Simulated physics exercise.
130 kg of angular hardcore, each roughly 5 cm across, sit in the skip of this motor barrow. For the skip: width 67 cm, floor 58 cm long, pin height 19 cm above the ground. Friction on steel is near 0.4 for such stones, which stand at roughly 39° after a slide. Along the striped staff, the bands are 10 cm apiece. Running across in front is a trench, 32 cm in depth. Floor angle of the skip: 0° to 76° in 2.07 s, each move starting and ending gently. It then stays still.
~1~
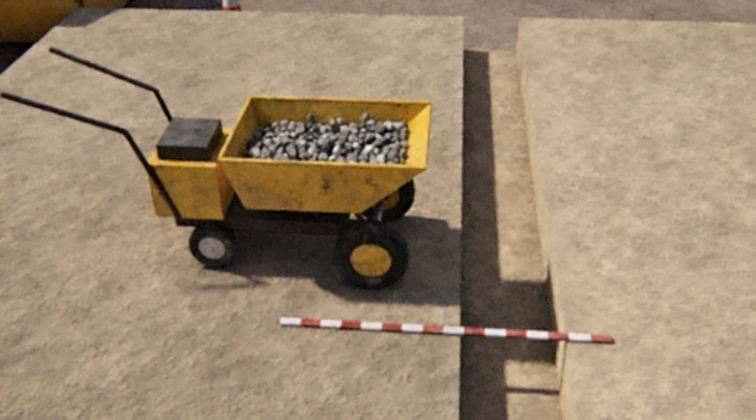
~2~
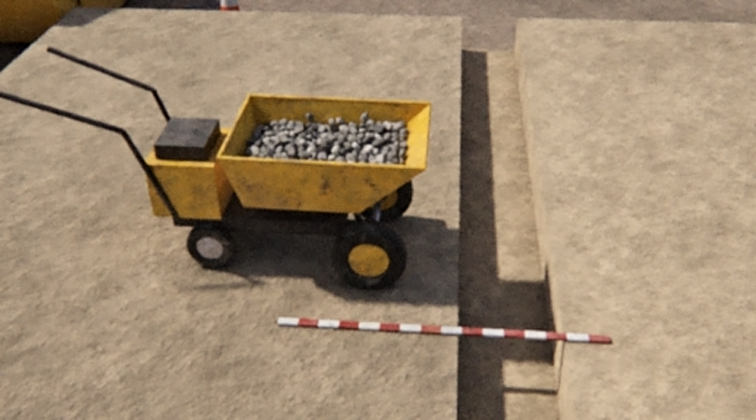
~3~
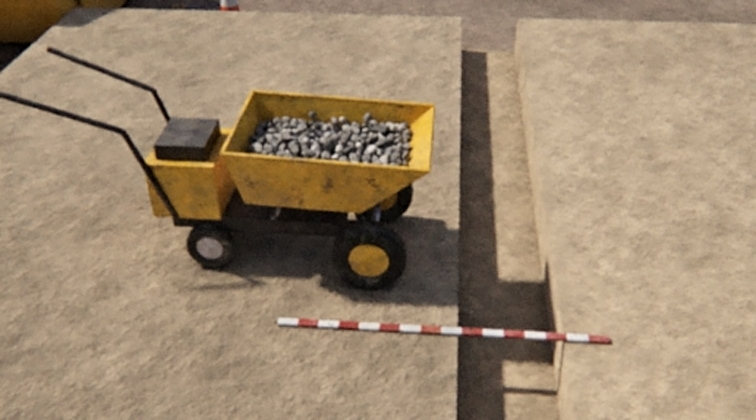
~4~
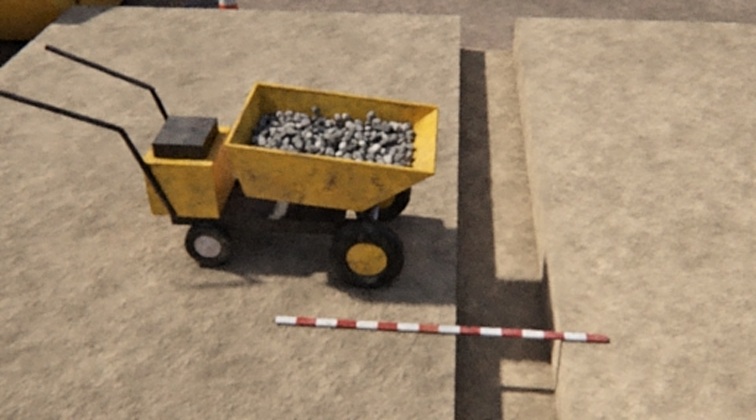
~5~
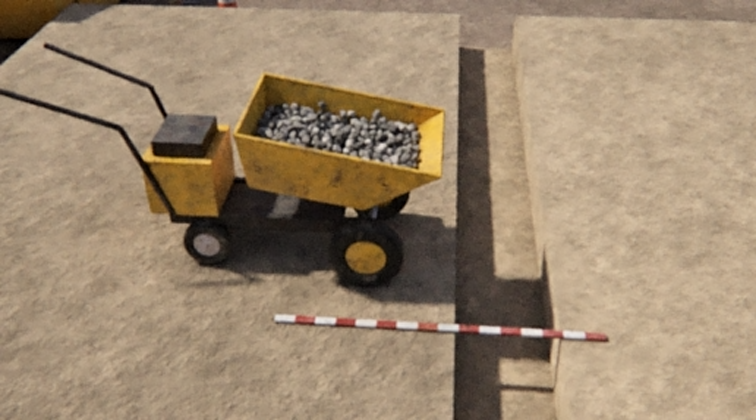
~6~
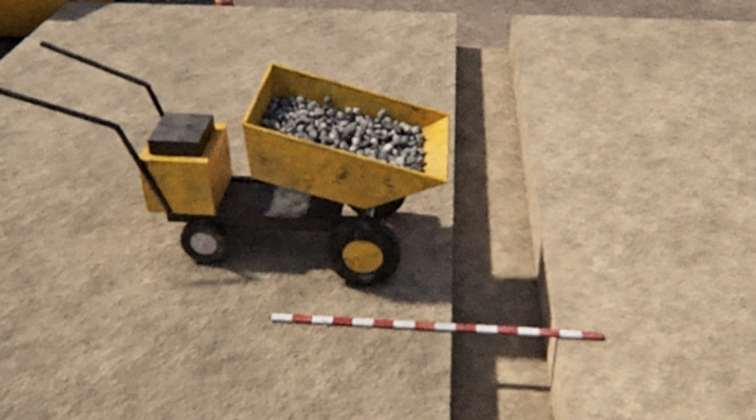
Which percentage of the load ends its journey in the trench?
Roughly 100 per cent.
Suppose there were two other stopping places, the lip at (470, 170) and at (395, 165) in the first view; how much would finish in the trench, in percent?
Around 70% for the first place and 100% for the second.
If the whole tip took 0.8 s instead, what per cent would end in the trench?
My guess is near 100 percent.
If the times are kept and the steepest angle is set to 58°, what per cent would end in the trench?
Expect roughly 50 per cent.
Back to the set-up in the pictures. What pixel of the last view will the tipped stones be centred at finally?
I'd put it close to (510, 287).
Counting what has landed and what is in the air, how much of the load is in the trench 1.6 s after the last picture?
By that moment, roughly 75 per cent of the load.
Then, 0.9 s after the last picture the floor is at 64°, 100 % in the skip; the foremost stones are at (484, 223).
Then, 1.6 s after the last picture the floor is at 76°, 27 % in the skip, 73 % in the trench; the foremost stones are at (540, 270).
Then, 1.9 s after the last picture the floor is at 76°, 4 % in the skip, 96 % in the trench; the foremost stones are at (540, 265).
Then, 3.9 s after the last picture the floor is at 76°, 0 % in the skip, 100 % in the trench; the foremost stones are at (540, 275).
